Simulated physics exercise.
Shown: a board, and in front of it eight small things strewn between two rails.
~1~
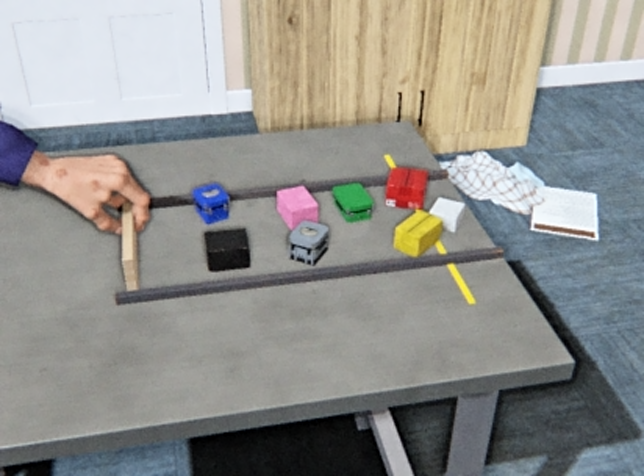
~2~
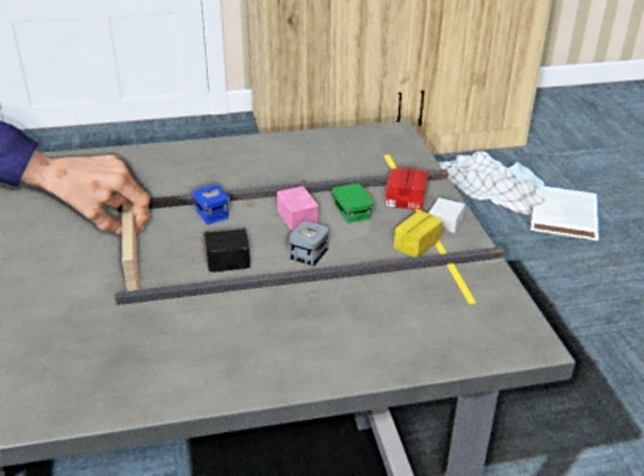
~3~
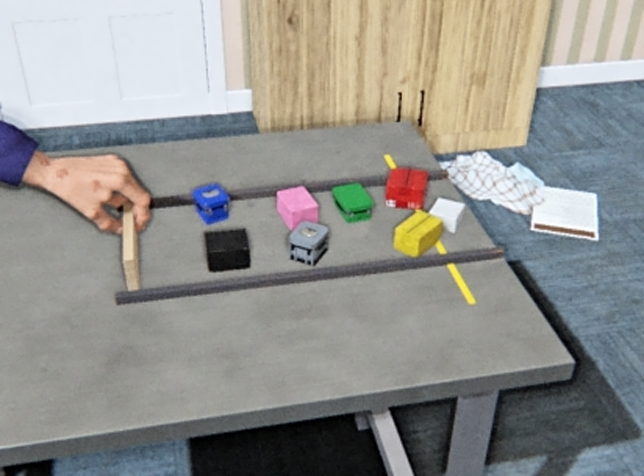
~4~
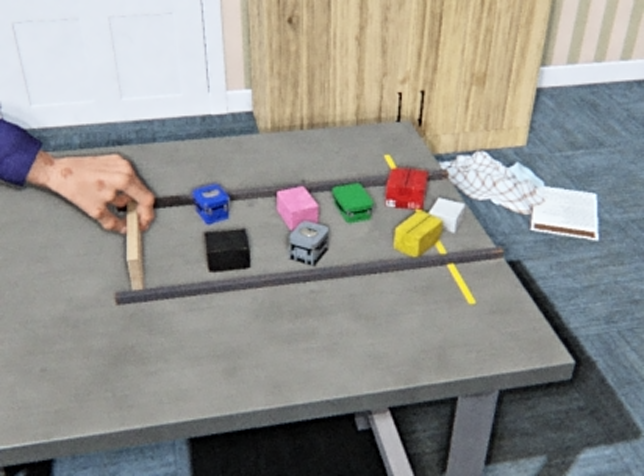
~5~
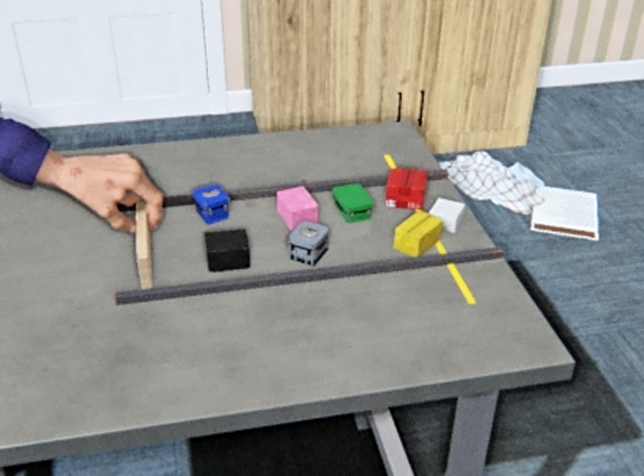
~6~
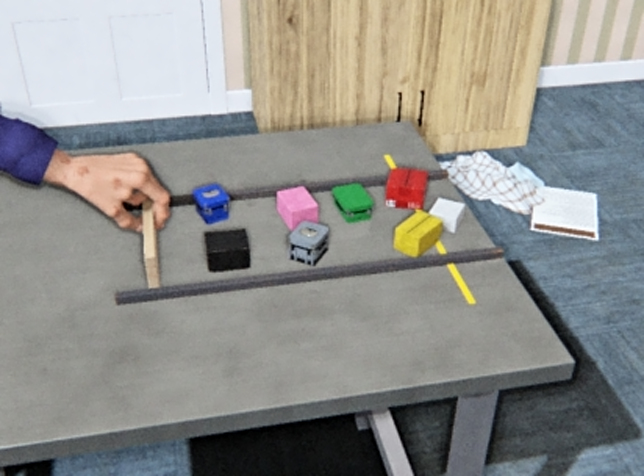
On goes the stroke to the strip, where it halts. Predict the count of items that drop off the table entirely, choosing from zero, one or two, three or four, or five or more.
The count is three or four.
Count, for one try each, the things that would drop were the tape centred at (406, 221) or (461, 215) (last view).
Down on the floor: 3 and 7.
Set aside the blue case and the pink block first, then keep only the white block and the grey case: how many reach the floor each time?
In order, the numbers are 1 and 2.
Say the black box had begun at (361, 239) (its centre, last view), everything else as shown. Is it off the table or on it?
Result: Black box saved.
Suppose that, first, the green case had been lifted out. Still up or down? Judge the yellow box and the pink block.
The yellow box ends up below while the pink block stays up top.
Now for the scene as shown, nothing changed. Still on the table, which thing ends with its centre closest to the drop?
The grey case is foremost.
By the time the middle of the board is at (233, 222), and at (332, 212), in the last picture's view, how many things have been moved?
Respectively 2 and 7.
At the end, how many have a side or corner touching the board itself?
2 end up touching it.
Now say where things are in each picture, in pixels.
In the first frame, white block (447, 215); red box (407, 188); yellow box (419, 234); board (130, 233); tape (424, 219).
In the second frame, red box (407, 188); grey case (309, 243).
In the third frame, yellow box (419, 234); board (131, 233).
In the fourth frame, white block (447, 215); black box (227, 251).
In the fifth frame, red box (407, 188); blue case (212, 205).
In the sixth frame, white block (447, 215); red box (407, 188); yellow box (419, 234); board (150, 231); tape (424, 219).
Early on, none off yet; white block at rest near (447, 215); red box at rest near (407, 188); yellow box at rest near (419, 234).
Finally, the number that fall off is three or four; lost, green case, yellow box, red box and white block.
